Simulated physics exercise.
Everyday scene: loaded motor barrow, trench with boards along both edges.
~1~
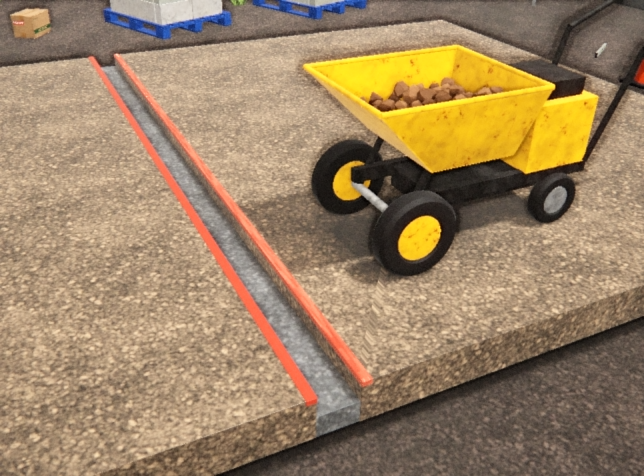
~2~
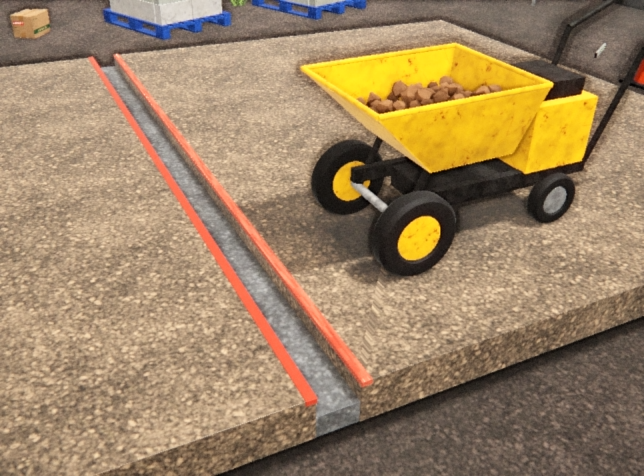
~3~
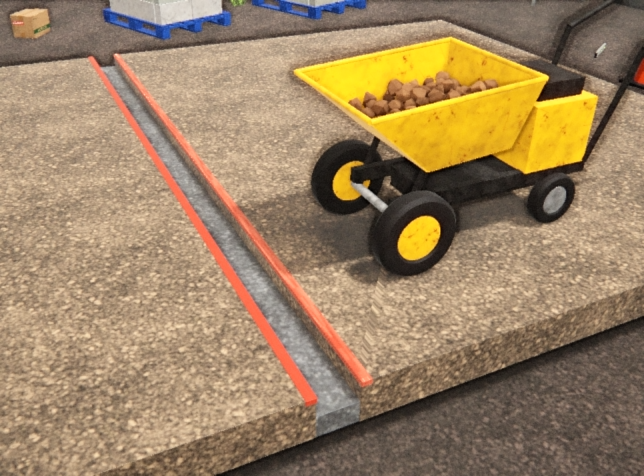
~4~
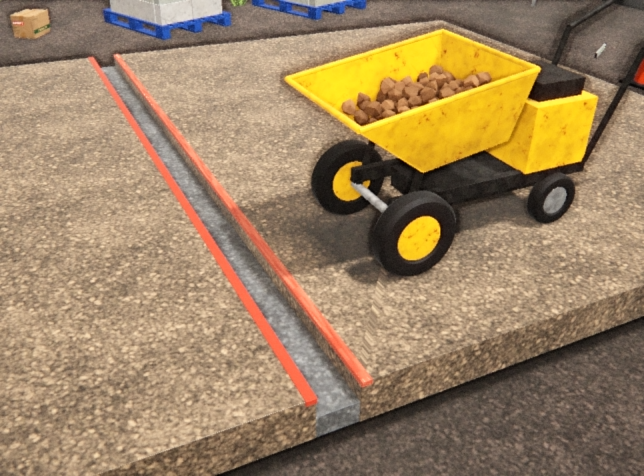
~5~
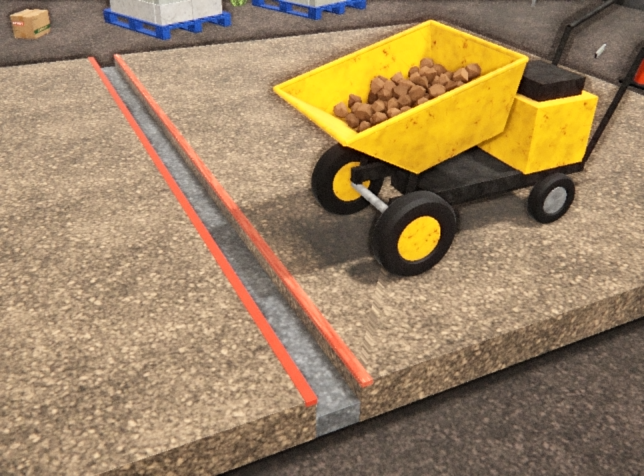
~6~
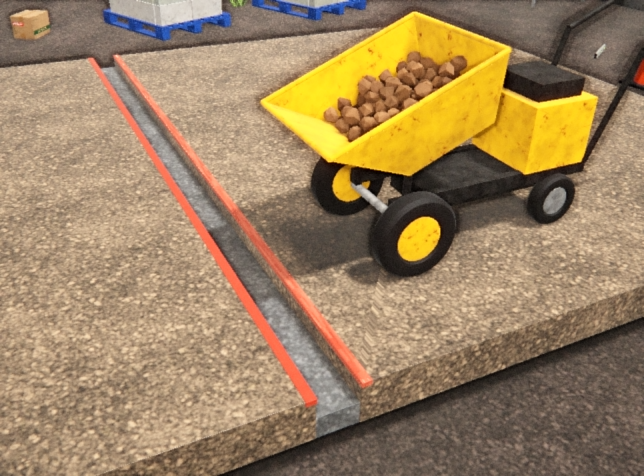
A yellow motor barrow with black tyres and yellow front hubs stands at the upper right of a rough, light brown slab, seen from above and at an angle in daylight. Brown clods fill its skip, a narrow grey trench edged with two orange-red boards crosses the slab to its left, and blue pallets sit behind. The skip tilts steadily forward to the left, its lip lowering and its back rising, while the wheels and camera stay still.
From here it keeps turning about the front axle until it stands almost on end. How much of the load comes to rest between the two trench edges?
Below half.
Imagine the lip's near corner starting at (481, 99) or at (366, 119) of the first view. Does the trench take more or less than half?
Try 1 - short of half; try 2 - short of half.
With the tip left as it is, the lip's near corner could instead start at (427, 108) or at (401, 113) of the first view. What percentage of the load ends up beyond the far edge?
You'd see close to 20 per cent the first time and close to 30 per cent the next.
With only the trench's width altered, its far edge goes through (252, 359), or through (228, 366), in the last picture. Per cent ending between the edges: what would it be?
Lab note: Try one 50 per cent, try two 70 per cent.
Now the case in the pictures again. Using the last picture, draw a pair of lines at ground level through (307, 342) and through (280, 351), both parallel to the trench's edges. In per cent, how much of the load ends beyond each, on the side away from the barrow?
Roughly 70 and 60 %.
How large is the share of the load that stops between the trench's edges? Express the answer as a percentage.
Near 20 %.
Shortly afterwards, skip tipped steeply; the whole lot in the skip.
Next, skip tipped right over; near half in the skip; a little in or heaped over the trench; near a third beyond it.
Some moments later, skip tipped right over; near a quarter in the skip; near a quarter in or heaped over the trench; near two thirds beyond it.
In the end, skip tipped right over; near a quarter in the skip; near a quarter in or heaped over the trench; near two thirds beyond it.
